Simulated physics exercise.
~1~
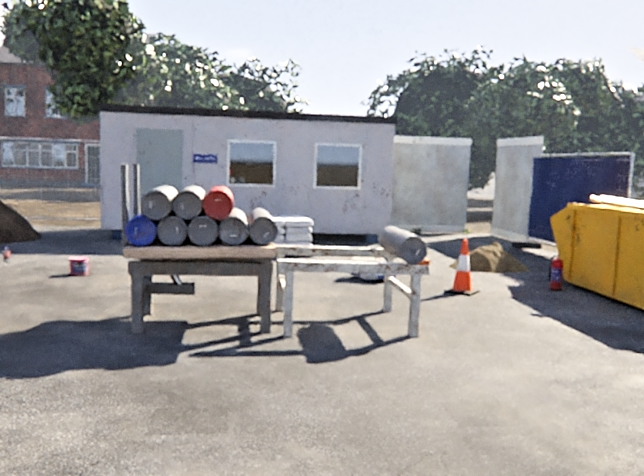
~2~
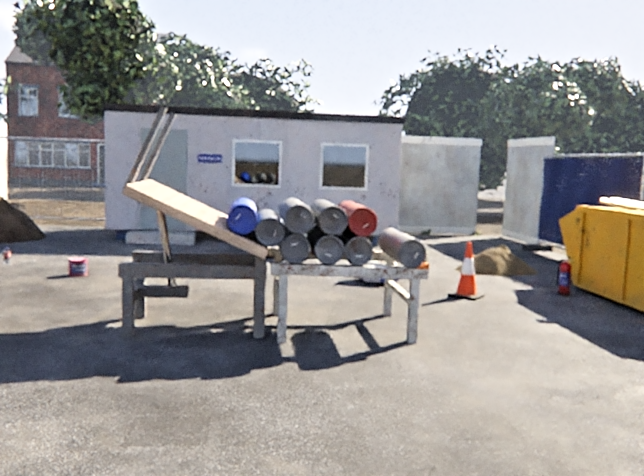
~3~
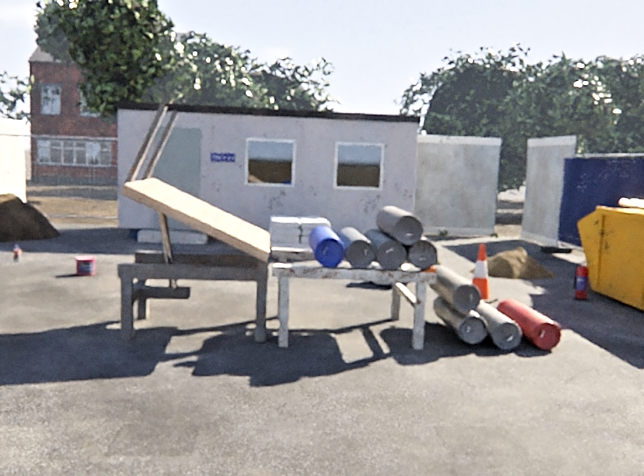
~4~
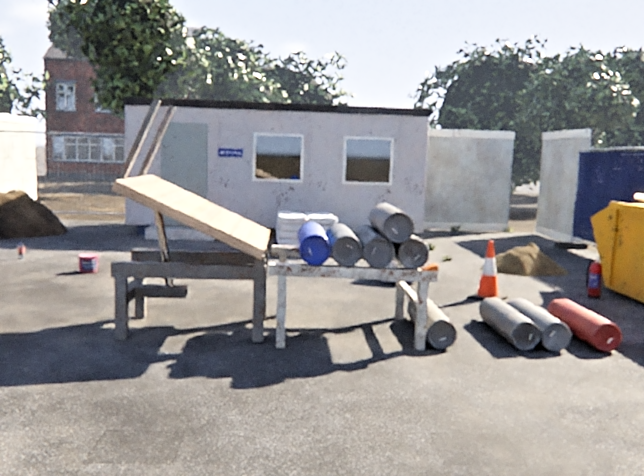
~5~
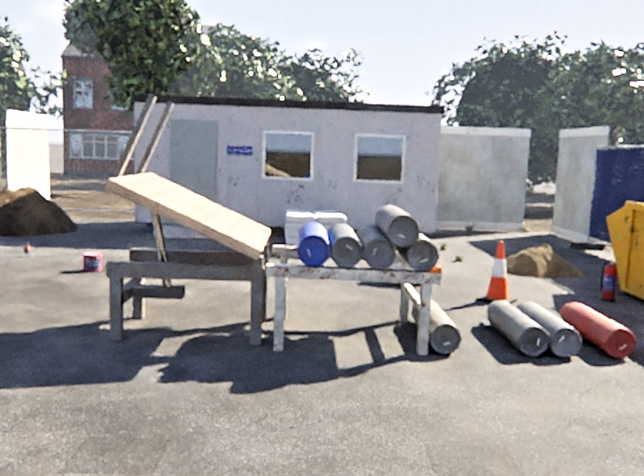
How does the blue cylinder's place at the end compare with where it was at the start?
It starts at the left end of the stack on the left-hand table. By the end it rests on the right-hand table, at the left of the grey cylinders still there.
